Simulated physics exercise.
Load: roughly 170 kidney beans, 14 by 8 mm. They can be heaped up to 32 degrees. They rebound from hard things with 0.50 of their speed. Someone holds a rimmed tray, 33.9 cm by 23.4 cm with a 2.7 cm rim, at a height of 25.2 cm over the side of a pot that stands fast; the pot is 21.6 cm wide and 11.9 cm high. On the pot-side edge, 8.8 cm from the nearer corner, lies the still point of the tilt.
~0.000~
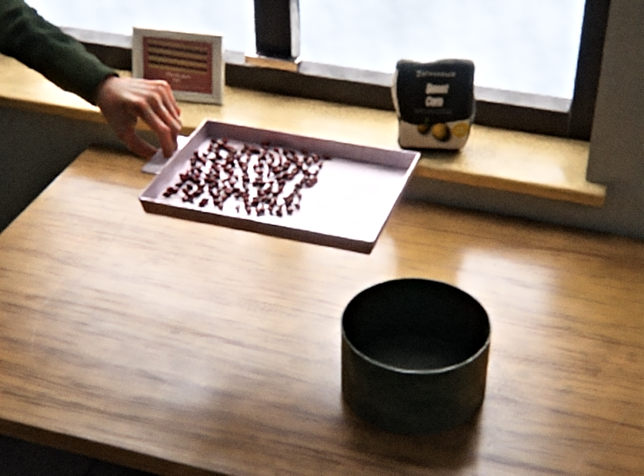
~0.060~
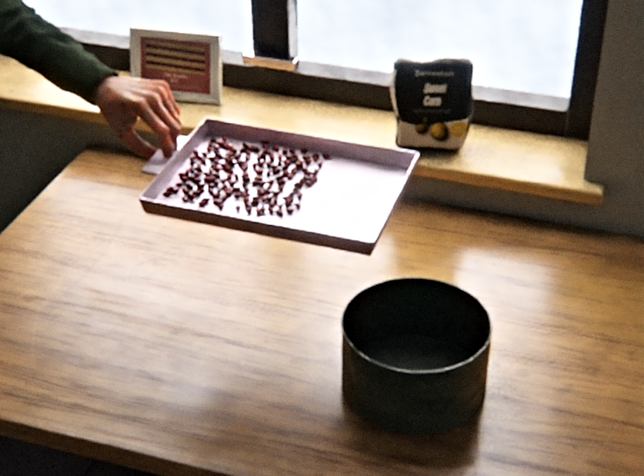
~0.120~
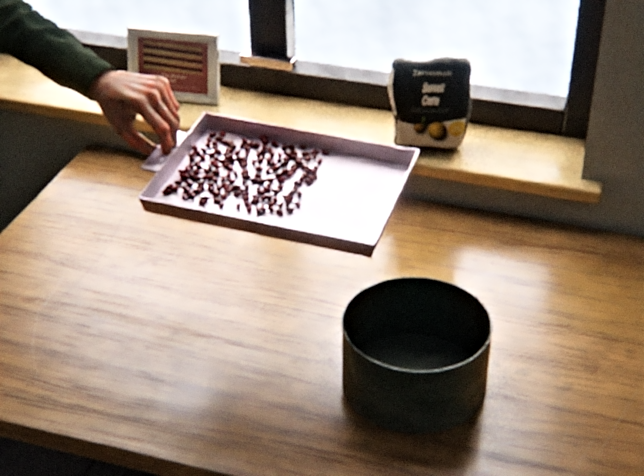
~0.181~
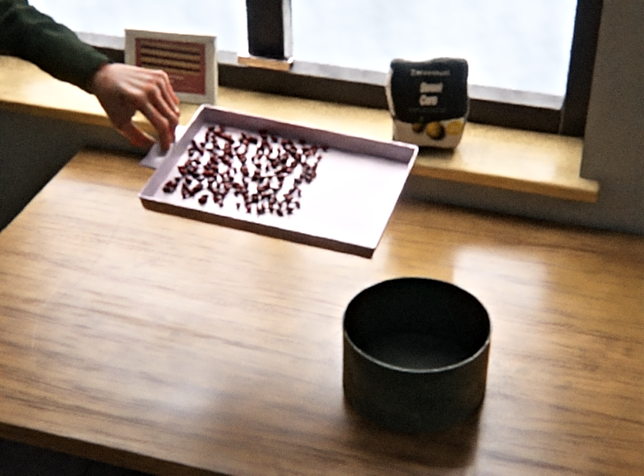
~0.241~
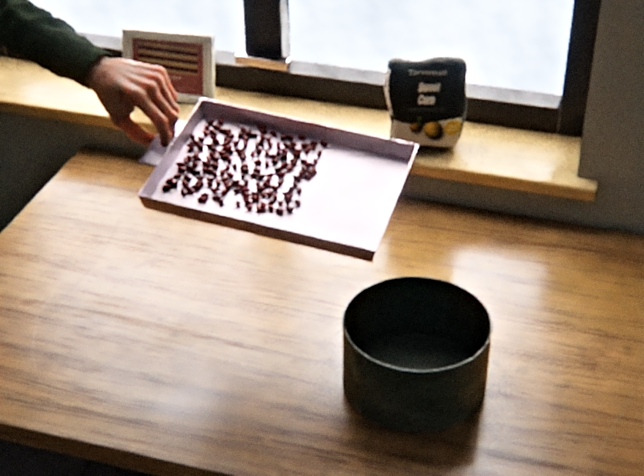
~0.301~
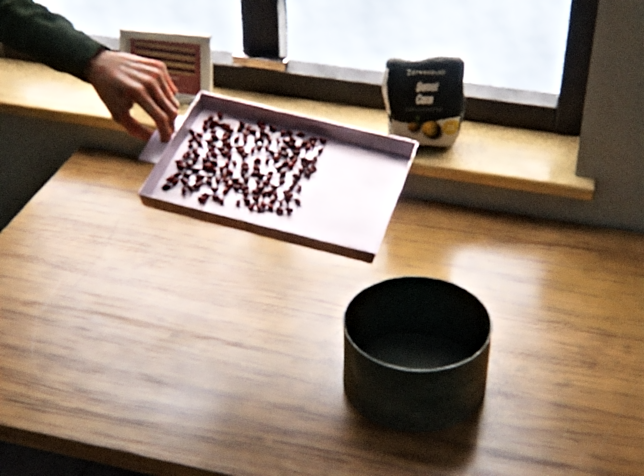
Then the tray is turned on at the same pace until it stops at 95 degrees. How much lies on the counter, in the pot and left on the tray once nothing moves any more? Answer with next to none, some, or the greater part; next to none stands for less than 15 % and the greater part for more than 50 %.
Counter: Some; pot: The greater part; tray: Next to none.
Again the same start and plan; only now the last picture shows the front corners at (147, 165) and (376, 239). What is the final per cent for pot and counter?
Pot 30, counter 70.
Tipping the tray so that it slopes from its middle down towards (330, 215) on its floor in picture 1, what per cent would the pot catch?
Around 100 percent of them.
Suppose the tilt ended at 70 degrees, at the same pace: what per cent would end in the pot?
About 15 in a hundred would end up in the pot.
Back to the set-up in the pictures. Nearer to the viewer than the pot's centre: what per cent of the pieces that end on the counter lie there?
I'd put it at around 90 per cent.
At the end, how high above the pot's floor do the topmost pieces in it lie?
Roughly 1.5 cm up.
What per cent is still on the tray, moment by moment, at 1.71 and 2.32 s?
Close to 90 at the first time and 15 at the second.
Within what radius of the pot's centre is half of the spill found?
Close to 20 cm, give or take.
After 1.14 s, tilt 50 degrees; the tray holds 100 %, the pot 0 %.
After 1.71 s, tilt 76 degrees; the tray holds 90 %, the pot 5 %.
Then, at 2.32 s, tilt 95 degrees; the tray holds 15 %, the pot 55 %.
At rest (3.7 s), counter 30 %, pot 65 %, tray 5 %.
